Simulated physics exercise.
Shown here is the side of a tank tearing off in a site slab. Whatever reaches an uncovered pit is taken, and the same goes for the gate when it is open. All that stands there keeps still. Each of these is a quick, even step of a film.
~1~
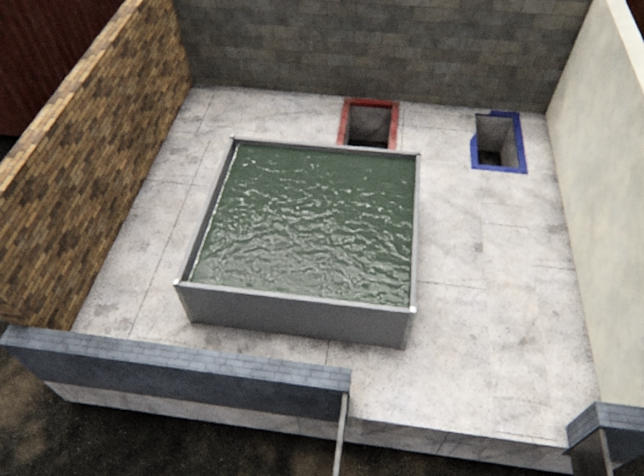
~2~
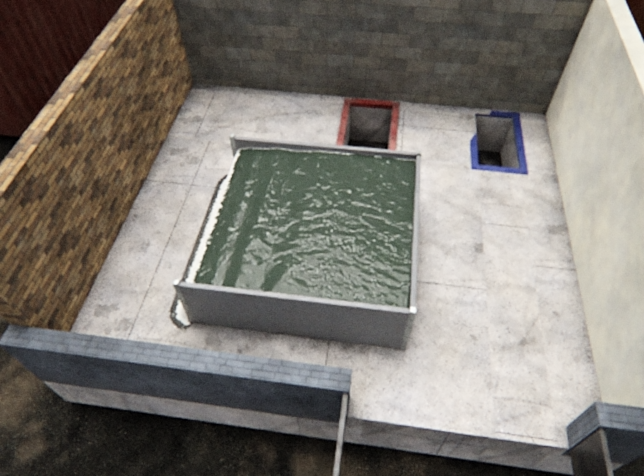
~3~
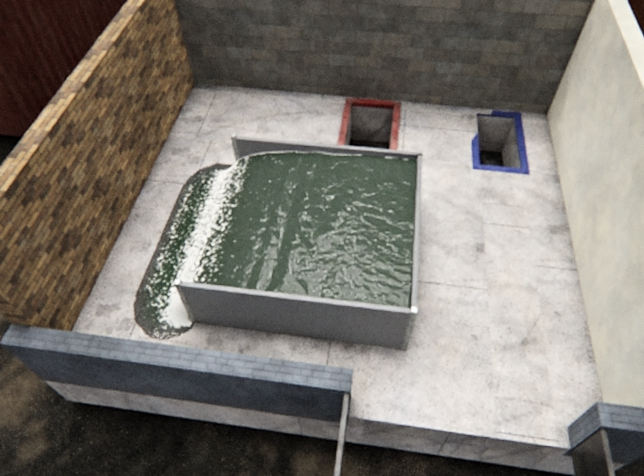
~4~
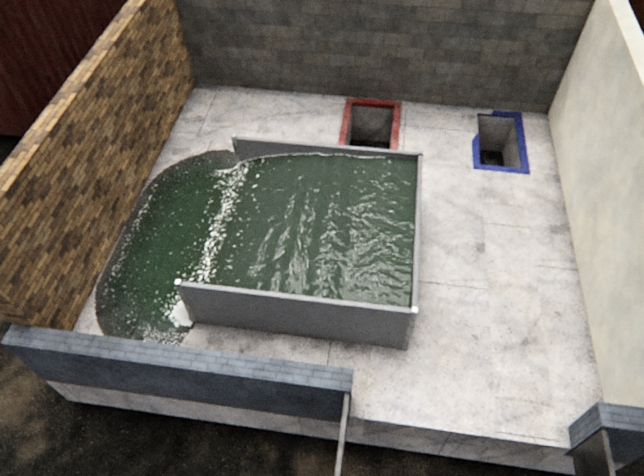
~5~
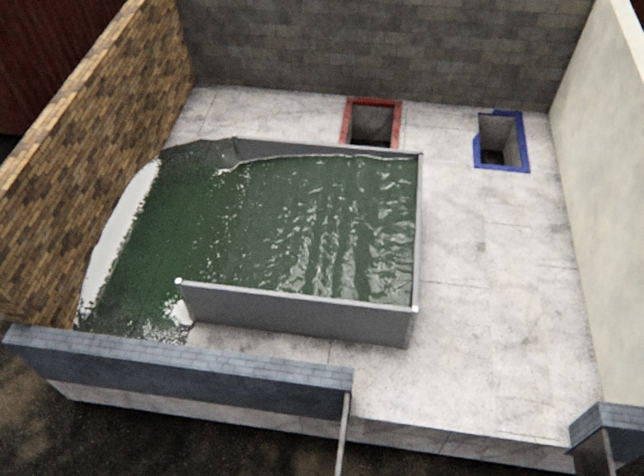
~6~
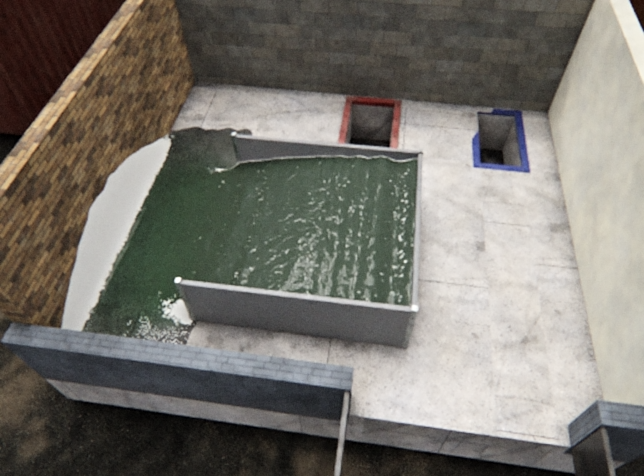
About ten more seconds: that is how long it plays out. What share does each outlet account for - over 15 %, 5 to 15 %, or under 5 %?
At the end, the gate lies in the five-to-fifteen range; the blue pit lies in the five-to-fifteen range; the red pit passes fifteen per cent.
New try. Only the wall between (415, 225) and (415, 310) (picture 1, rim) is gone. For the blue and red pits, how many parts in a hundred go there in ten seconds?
Blue 25 %, red 2 %.
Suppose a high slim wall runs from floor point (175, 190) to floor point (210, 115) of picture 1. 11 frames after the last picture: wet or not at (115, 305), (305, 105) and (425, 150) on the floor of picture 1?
In order: Wet; wet; dry.
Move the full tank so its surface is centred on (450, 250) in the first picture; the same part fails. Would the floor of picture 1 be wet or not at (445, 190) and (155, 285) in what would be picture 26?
The first spot ends up bone-dry, while the second ends up waterlogged.
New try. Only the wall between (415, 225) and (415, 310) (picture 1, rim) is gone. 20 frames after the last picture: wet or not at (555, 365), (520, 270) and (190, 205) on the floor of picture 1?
Listed in order, they come out sitting in a pool, sitting in a pool and without a puddle.
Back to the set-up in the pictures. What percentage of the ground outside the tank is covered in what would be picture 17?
40 %.
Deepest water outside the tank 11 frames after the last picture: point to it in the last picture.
Close to (63, 352), I'd say.
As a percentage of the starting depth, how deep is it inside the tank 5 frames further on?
I'd say around 58 per cent.
A moment on, water covers 25 % of the floor; the gate 0 %, the blue pit 0 %, the red pit 0 %.
Next, water covers 40 % of the floor; the gate 0 %, the blue pit 0 %, the red pit 0 %.
Then, water covers 60 % of the floor; the gate 2 %, the blue pit 0 %, the red pit 4 %.
Later, water covers 90 % of the floor; the gate 6 %, the blue pit 2 %, the red pit 17 %.
In the end, water covers 95 % of the floor; the gate 9 %, the blue pit 8 %, the red pit 25 %.
